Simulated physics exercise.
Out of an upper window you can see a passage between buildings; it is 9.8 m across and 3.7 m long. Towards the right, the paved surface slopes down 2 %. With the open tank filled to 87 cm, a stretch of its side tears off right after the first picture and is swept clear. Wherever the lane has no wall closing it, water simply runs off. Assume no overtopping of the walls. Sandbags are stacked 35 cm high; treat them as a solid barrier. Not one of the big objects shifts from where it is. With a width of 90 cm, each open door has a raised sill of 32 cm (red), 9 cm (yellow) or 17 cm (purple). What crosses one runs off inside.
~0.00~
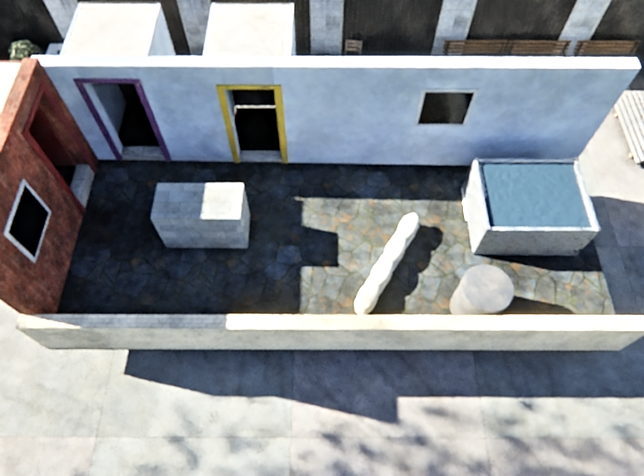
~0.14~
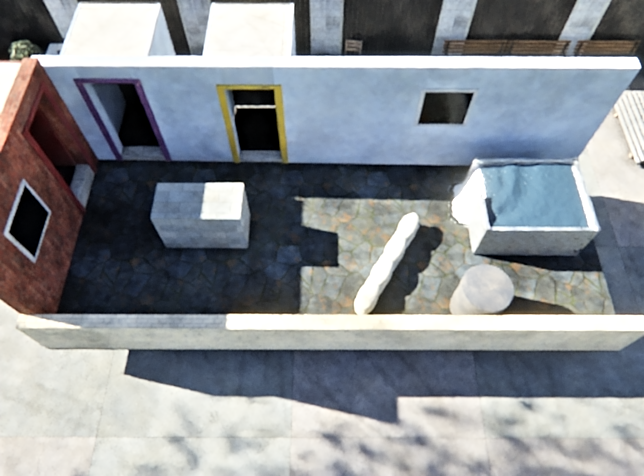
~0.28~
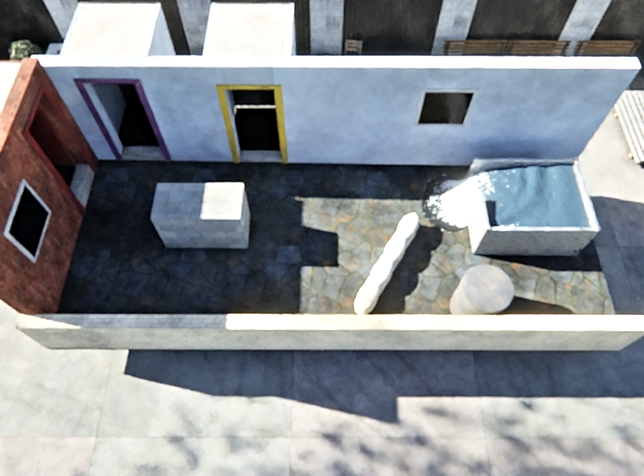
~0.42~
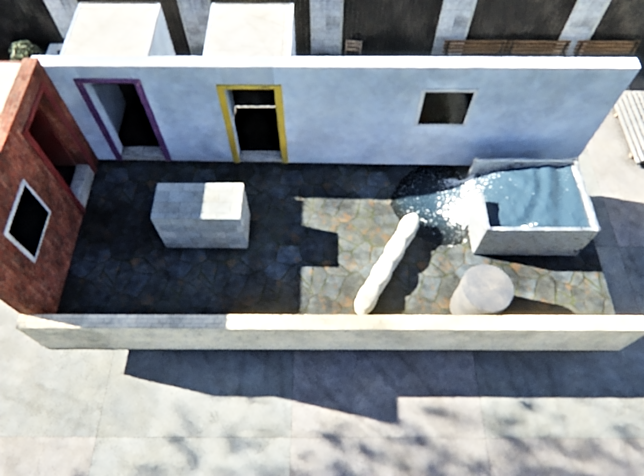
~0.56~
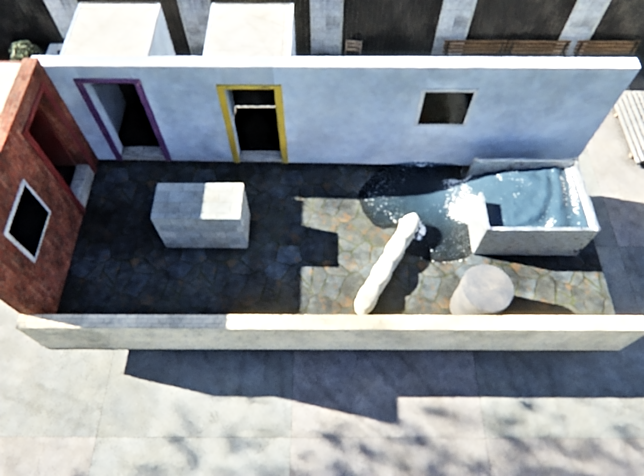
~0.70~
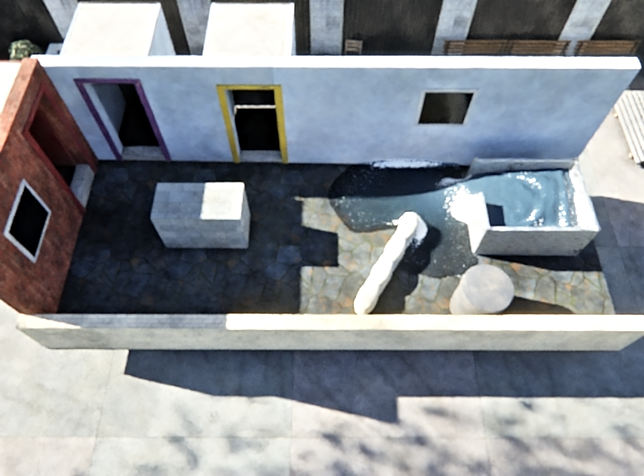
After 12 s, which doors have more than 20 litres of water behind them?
In the end the red door most likely comes up short; the yellow door most likely comes up short; the purple door most likely comes up short.
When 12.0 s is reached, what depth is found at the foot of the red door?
It's about 3.0 cm.
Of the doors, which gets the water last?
Last door: Red.
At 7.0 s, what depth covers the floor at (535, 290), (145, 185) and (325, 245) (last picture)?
The depths come out at 1, 8 and 3 centimetres, in the order listed.
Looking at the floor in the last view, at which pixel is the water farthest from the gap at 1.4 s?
I'd put it near pixel (228, 165) of the last picture.
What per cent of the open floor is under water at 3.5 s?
Near 65 per cent is wet.
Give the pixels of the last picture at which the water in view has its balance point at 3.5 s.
(362, 217).
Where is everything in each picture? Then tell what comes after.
The open tank at (533, 195) is whole and still, 87 cm deep, in the first picture.
The front is at (461, 185), 0.5 m from the gap at (471, 196); 0.2 m2 of floor is under water; 87 cm left at the back of the open tank, in the second picture.
The front is at (426, 211), 0.9 m from the gap at (471, 196); 0.8 m2 of floor is under water; 87 cm left at the back of the open tank, in the third picture.
The front is at (396, 208), 1.5 m from the gap at (471, 197); 2.0 m2 of floor is under water; 86 cm left at the back of the open tank, in the fourth picture.
The front is at (363, 195), 2.1 m from the gap at (471, 197); 3.5 m2 of floor is under water; 77 cm left at the back of the open tank, in the fifth picture.
The front is at (334, 190), 2.7 m from the gap at (471, 197); 4.9 m2 of floor is under water; 73 cm left at the back of the open tank, in the sixth picture.
After 1.4 s water covers 35 % of the floor and is deepest (43 cm) near (463, 197); red door not reached, yellow door 8 cm at the sill, 0 L in, purple door not reached.
After 2.2 s water covers 50 % of the floor and is deepest (30 cm) near (463, 197); red door not reached, yellow door 10 cm at the sill, 0 L in, purple door 5 cm at the sill, 0 L in.
After 3.5 s water covers 65 % of the floor and is deepest (32 cm) near (107, 163); red door 27 cm at the sill, 1 L in, yellow door 9 cm at the sill, 1 L in, purple door 6 cm at the sill, 0 L in.
After 7.0 s water covers 85 % of the floor and is deepest (15 cm) near (77, 317); red door 8 cm at the sill, 1 L in, yellow door 9 cm at the sill, 2 L in, purple door 8 cm at the sill, 7 L in.
After 12.0 s water covers 90 % of the floor and is deepest (16 cm) near (351, 301); red door 3 cm at the sill, 1 L in, yellow door 5 cm at the sill, 7 L in, purple door 5 cm at the sill, 7 L in.
